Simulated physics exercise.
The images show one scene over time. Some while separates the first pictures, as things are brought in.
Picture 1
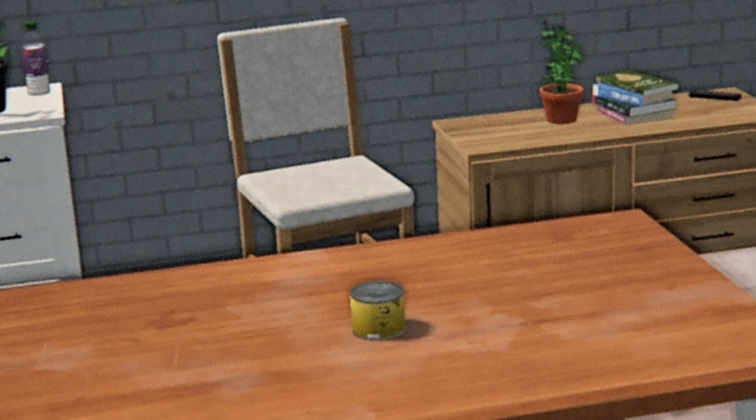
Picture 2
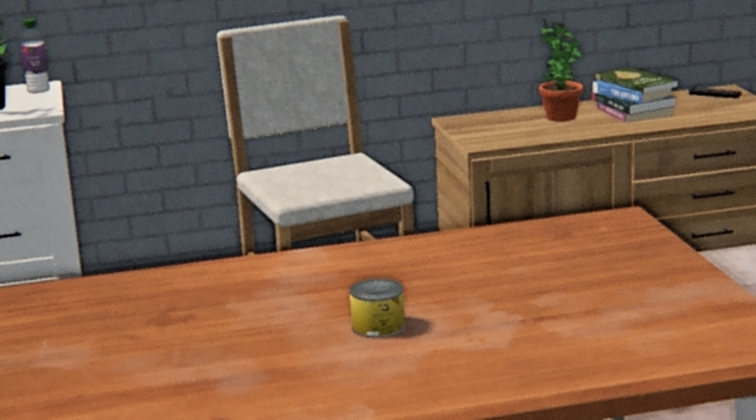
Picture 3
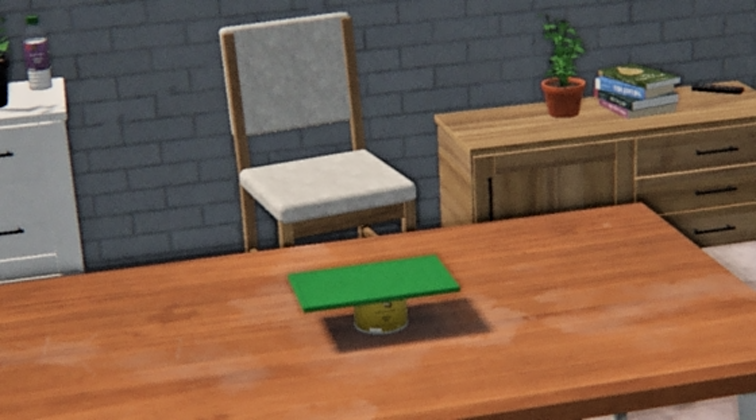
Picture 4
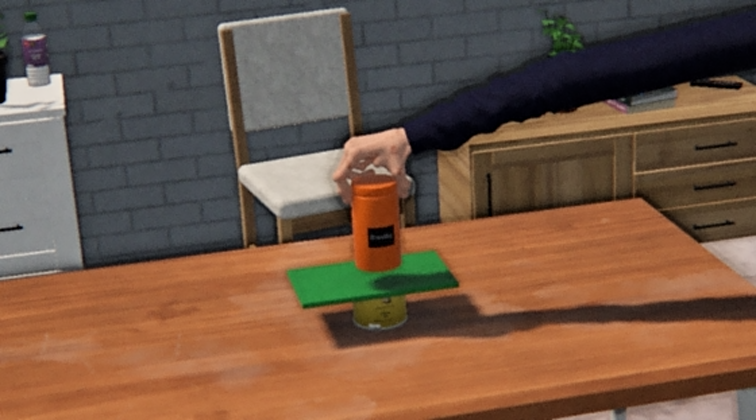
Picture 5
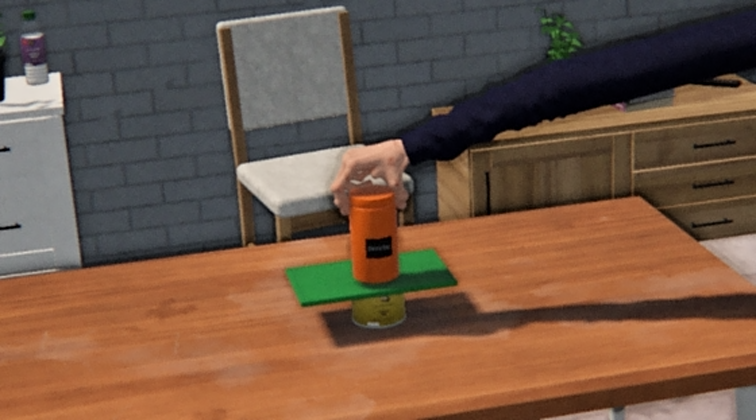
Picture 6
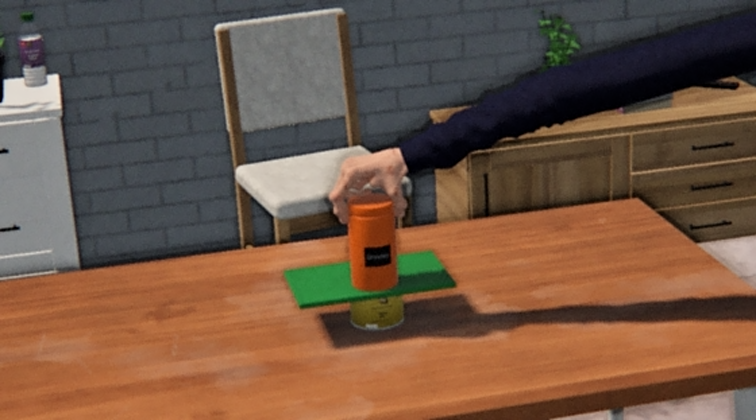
A green board appeared on top of a small yellow tub on the wooden table, and then a hand reaching in from the right lowered an orange jar onto the board and kept holding it.
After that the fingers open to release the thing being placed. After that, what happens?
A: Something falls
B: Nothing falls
B, nothing falls.
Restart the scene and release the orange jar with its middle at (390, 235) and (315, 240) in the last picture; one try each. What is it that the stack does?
On the first try it stays put; on the second try it falls down.
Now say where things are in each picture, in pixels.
The last thing is not in view yet; yellow tub (378, 311), in the first frame.
The last thing is not in view yet; yellow tub (378, 308), in the second frame.
The last thing is not in view yet; yellow tub (380, 305), in the third frame.
Still above its spot; orange jar (376, 222); yellow tub (379, 300), in the fourth frame.
Still above its spot; orange jar (374, 233); yellow tub (378, 299), in the fifth frame.
Set down, still held; orange jar (373, 242); yellow tub (376, 301), in the sixth frame.
Then, 0.20 s after the last picture, nothing has stirred.
Then, 0.40 s after the last picture, orange jar resting near (373, 243).
At rest, all 3 in place. Seen from the same camera at the end, orange jar near (373, 243). The stack keeps its balance.
